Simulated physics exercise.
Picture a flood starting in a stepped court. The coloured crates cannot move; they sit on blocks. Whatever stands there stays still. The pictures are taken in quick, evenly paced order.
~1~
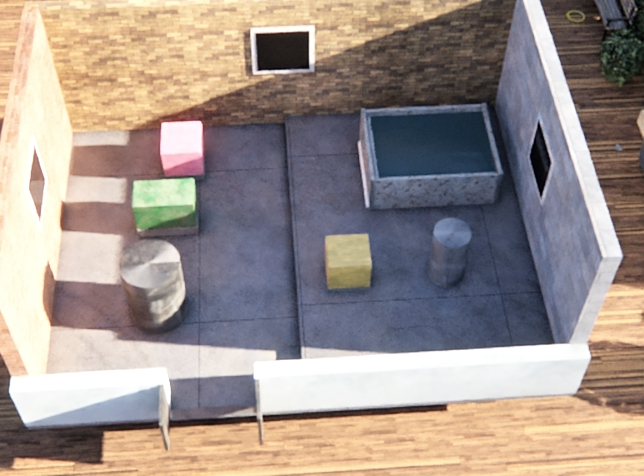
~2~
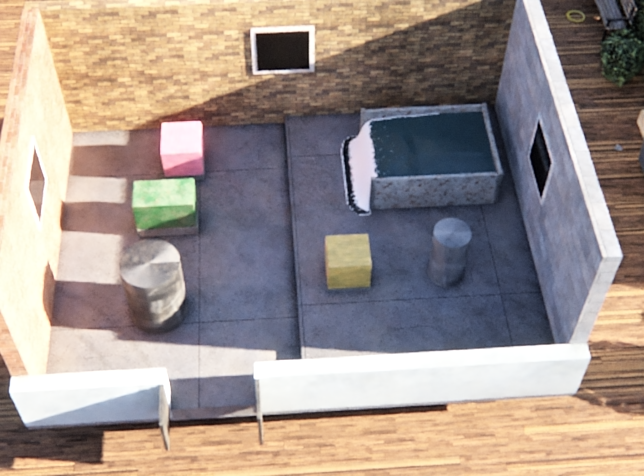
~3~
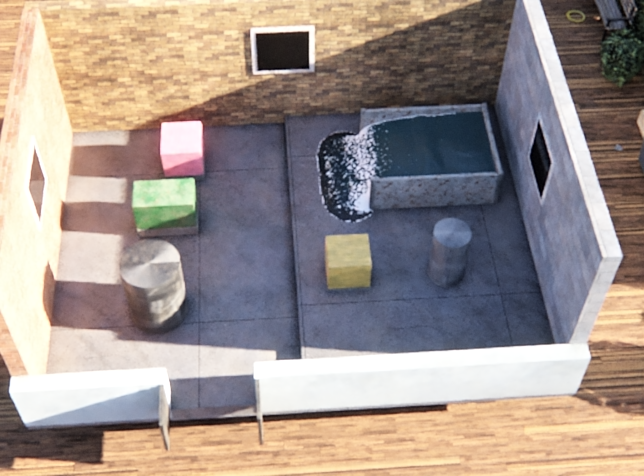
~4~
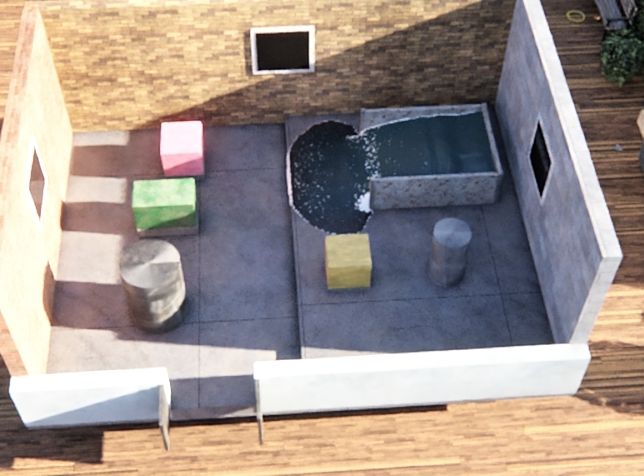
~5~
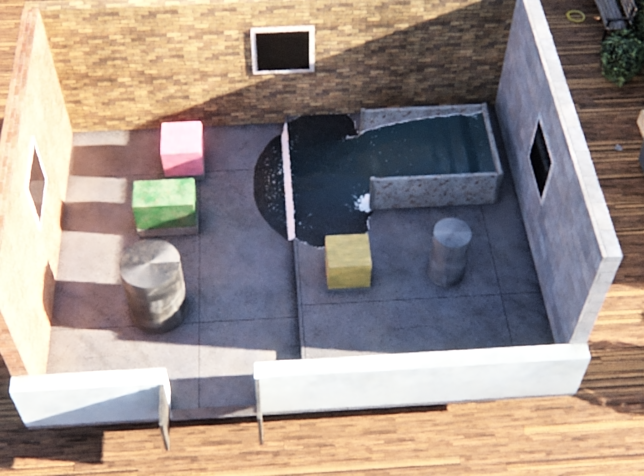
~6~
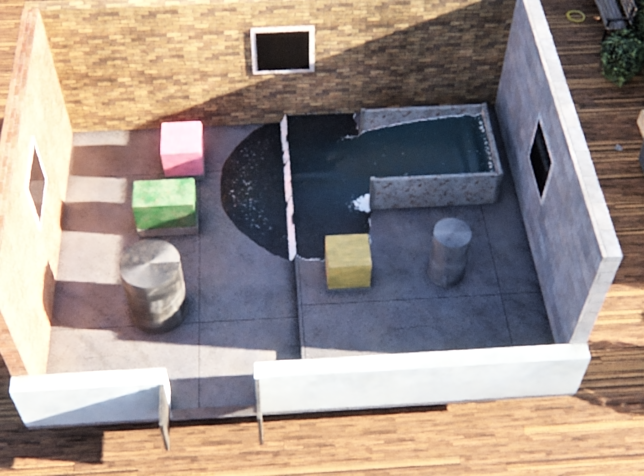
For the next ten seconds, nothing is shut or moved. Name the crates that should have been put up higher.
Afterwards, the green crate ends up wet; the pink crate ends up wet; the yellow crate ends up dry.
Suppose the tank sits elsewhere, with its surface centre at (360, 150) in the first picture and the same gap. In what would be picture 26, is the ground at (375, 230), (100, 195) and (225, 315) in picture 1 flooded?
Results in order - left untouched, swamped, swamped.
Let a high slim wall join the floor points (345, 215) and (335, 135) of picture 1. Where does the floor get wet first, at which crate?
It's the one in yellow.
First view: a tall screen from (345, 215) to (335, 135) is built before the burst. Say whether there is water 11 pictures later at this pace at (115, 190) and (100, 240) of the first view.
Untouched, untouched.
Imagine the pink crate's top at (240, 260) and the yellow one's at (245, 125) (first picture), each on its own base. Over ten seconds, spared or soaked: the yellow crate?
The yellow crate is flooded.
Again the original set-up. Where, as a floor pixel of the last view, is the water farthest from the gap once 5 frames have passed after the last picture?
The wet edge reaches furthest near (87, 212).
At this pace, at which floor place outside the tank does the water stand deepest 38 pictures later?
Estimated pixel: (43, 402).
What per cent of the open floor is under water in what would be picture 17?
I make it 50 per cent.
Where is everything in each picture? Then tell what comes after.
The first picture shows still water in the water tank at (430, 145).
In the second picture, the front is at (367, 212), out from the gap at (368, 163).
In the third picture, the front is at (345, 216), out from the gap at (368, 165).
In the fourth picture, the front is at (299, 207), out from the gap at (368, 166).
In the fifth picture, water pours out at (368, 167) and has run to (261, 201).
In the sixth picture, water pours out at (368, 167) and has run to (228, 205).
A moment on, water covers 35 % of the floor; the green crate water round its plinth, the pink crate water round its plinth, the yellow crate water round its plinth.
Next, water covers 50 % of the floor; the green crate water round its plinth, the pink crate water round its plinth, the yellow crate water round its plinth.
Then, water covers 55 % of the floor; the green crate water round its plinth, the pink crate water round its plinth, the yellow crate water round its plinth.
Later, water covers 65 % of the floor; the green crate water round its plinth, the pink crate water round its plinth, the yellow crate water round its plinth.
In the end, water covers 60 % of the floor; the green crate was topped, the pink crate was topped, the yellow crate stayed above the water.
